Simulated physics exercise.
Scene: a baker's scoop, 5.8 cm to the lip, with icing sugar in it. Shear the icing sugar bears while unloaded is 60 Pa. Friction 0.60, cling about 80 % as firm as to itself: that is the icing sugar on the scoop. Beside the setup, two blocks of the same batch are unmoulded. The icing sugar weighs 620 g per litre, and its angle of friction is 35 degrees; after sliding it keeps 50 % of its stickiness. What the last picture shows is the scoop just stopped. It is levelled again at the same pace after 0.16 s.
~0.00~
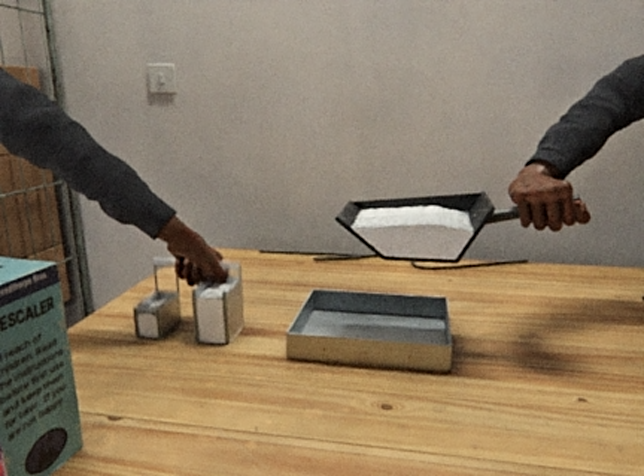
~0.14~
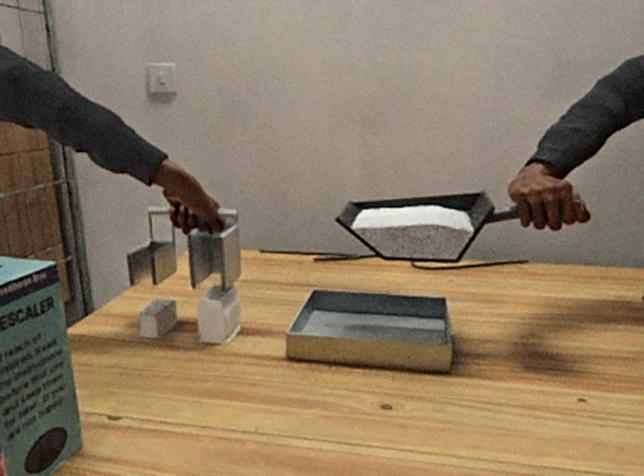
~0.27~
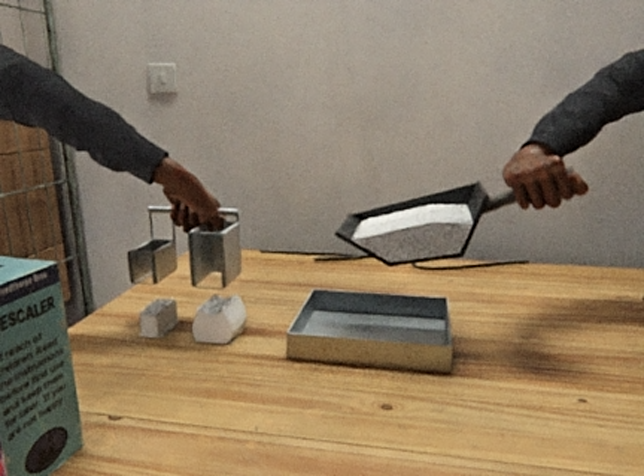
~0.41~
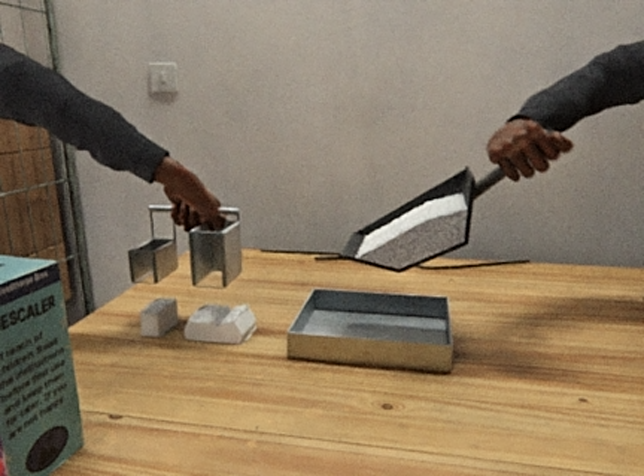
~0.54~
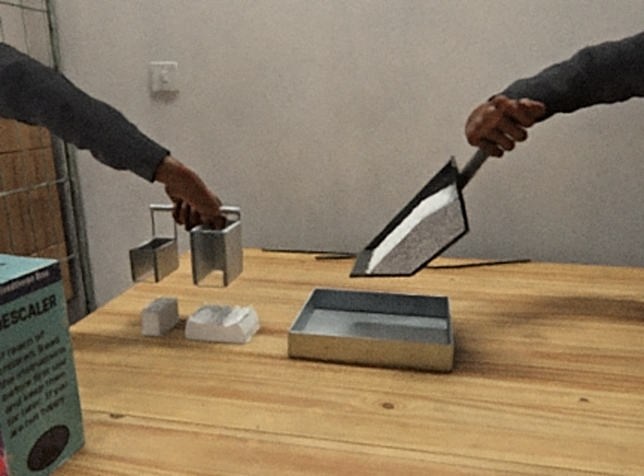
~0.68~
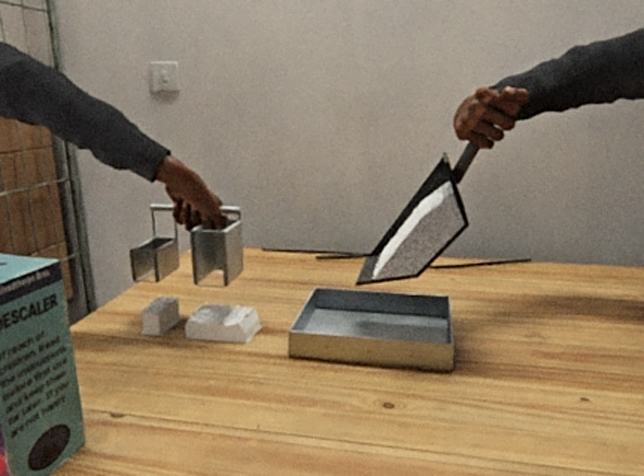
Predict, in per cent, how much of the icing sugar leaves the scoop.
I would say 0 per cent of it leaves.
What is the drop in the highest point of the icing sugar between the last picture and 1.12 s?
I'd put it at close to 2.0 cm.
By 0.88 s, the scoop is at 49 degrees and 0 % has left it.
By 1.12 s, the scoop is at 25 degrees and 0 % has left it.
By 1.37 s, the scoop is at 0 degrees and 0 % has left it.
By 1.61 s, the scoop is at 0 degrees and 0 % has left it.
By 1.71 s, at the end, the scoop is at 0 degrees and 0 % has left it.
